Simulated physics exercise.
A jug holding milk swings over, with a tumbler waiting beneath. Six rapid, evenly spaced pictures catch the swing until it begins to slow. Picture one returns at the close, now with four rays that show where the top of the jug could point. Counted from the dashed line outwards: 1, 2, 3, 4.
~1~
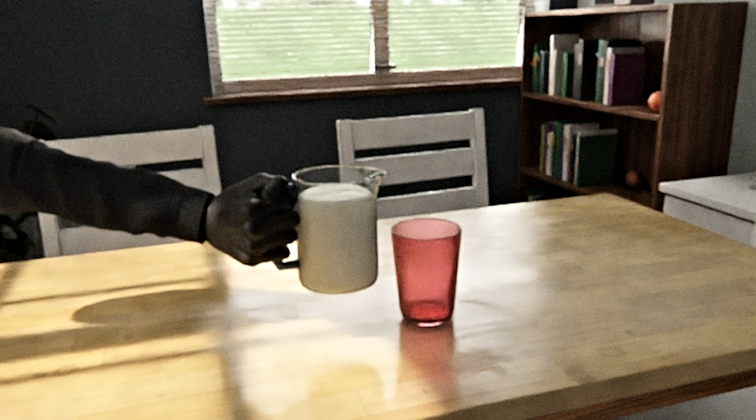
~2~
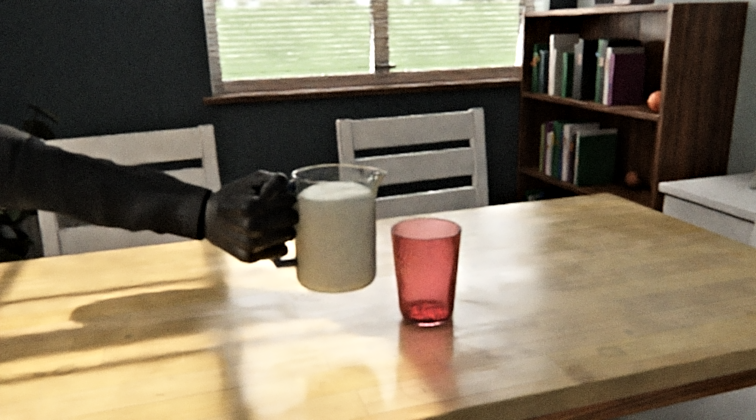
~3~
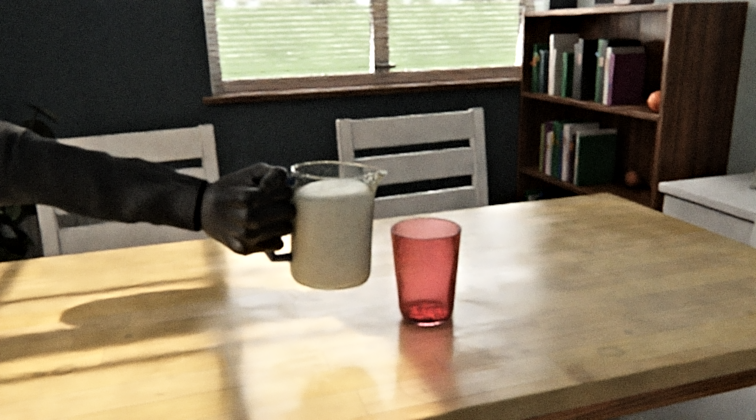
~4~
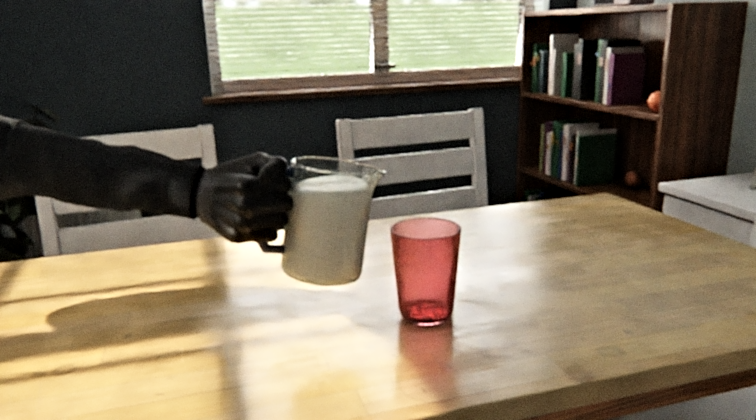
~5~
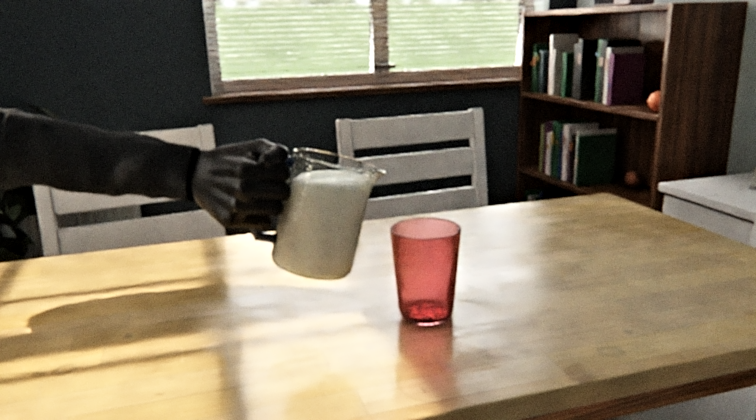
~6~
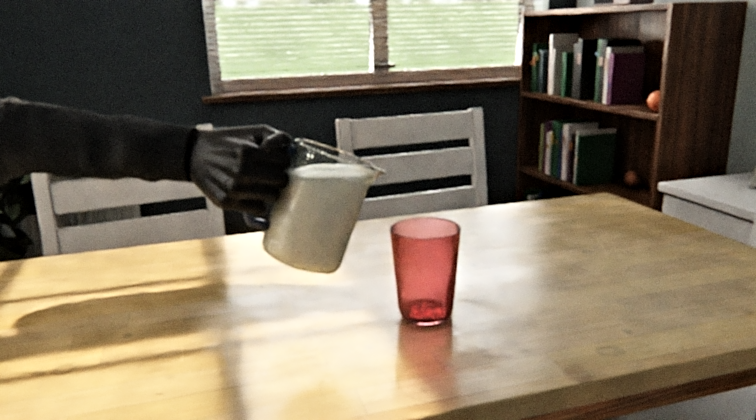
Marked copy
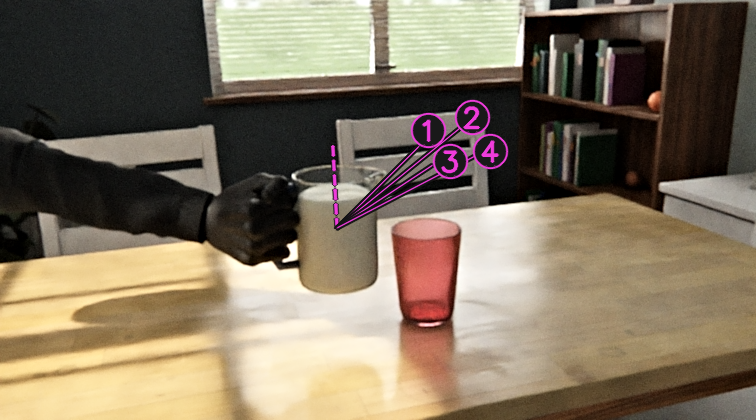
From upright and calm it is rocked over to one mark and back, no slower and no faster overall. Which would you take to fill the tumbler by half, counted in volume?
Use mark 3.
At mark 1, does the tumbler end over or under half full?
Under.
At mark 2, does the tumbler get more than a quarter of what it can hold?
Yes, it does.
On the marked copy, 1 at (419, 146); 2 at (459, 128); 3 at (432, 165); 4 at (473, 156).
Choosing 1, the tumbler ends with about 27 % of what it can hold.
Choosing 2, the tumbler ends with about 37 % of what it can hold.
Choosing 3, the tumbler ends with about 51 % of what it can hold.
Choosing 4, the tumbler ends with about 64 % of what it can hold.
